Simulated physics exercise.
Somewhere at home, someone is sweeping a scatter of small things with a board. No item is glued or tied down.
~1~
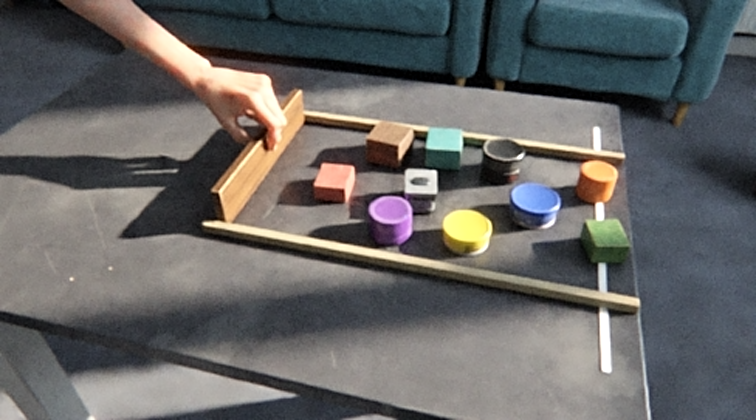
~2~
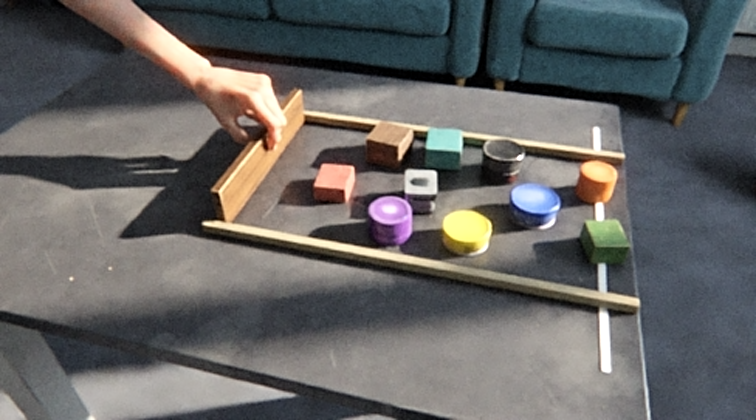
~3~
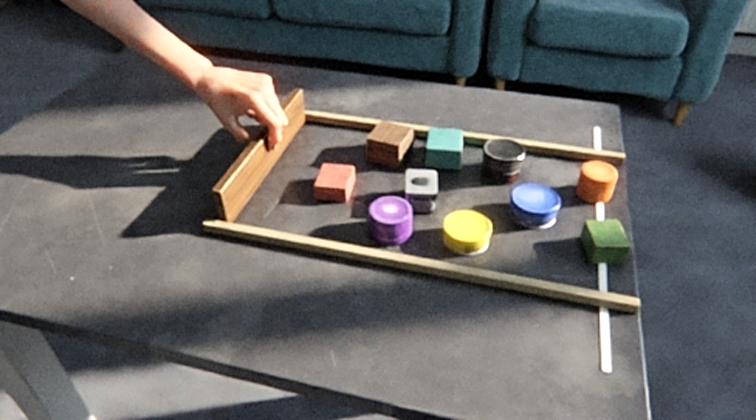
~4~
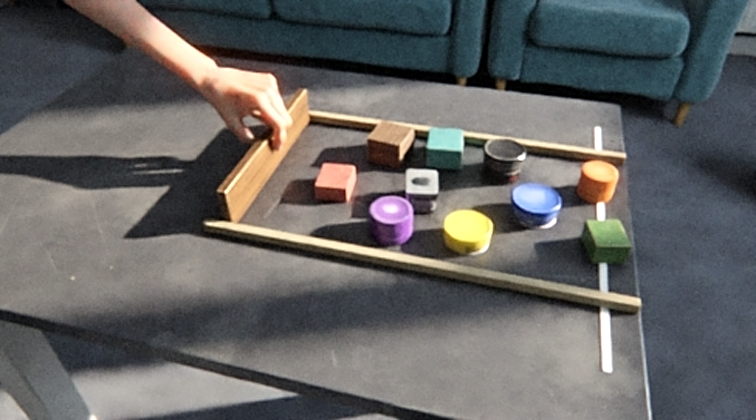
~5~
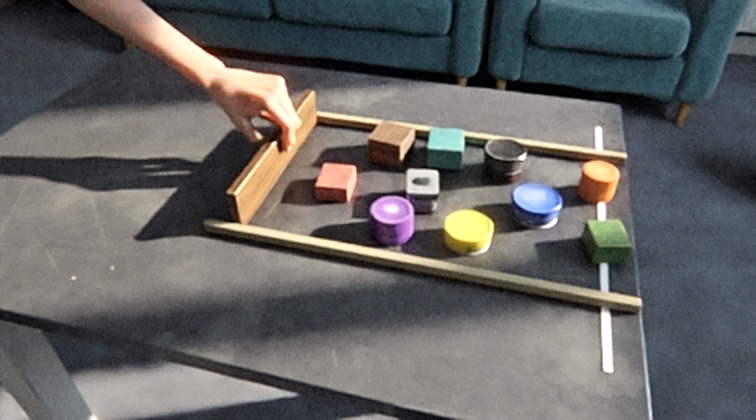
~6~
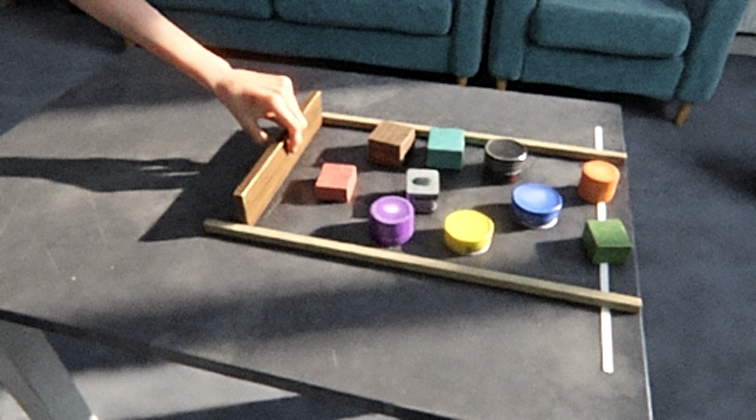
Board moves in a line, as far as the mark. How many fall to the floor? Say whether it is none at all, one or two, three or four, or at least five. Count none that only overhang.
I would say at least five.
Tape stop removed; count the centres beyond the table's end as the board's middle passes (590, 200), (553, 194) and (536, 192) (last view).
7, 4 and 3.
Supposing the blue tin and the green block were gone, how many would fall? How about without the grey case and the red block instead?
The counts would be 5 and 5.
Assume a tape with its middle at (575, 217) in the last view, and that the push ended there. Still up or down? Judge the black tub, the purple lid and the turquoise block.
Black tub goes off, purple lid stays put, turquoise block goes off.
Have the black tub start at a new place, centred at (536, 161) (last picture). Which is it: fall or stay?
From that start, the object then does not stay.
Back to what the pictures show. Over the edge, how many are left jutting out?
3.
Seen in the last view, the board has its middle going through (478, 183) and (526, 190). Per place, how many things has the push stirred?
The number moved is 9 and then 10.
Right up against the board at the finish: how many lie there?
The figure is 3.
Soon after, none off yet; green block at rest near (606, 241); orange lid at rest near (598, 183); blue tin at rest near (535, 206).
Then, none off yet; green block at rest near (606, 241); orange lid moving near (604, 184); blue tin moved a little near (552, 209).
Further on, one off so far; green block tipped well over near (659, 264); orange lid falling; blue tin moved well along near (645, 222).
At rest, the number that fall off is five or more; fallen, grey case, turquoise block, yellow tin, black tub, blue tin, orange lid and green block.
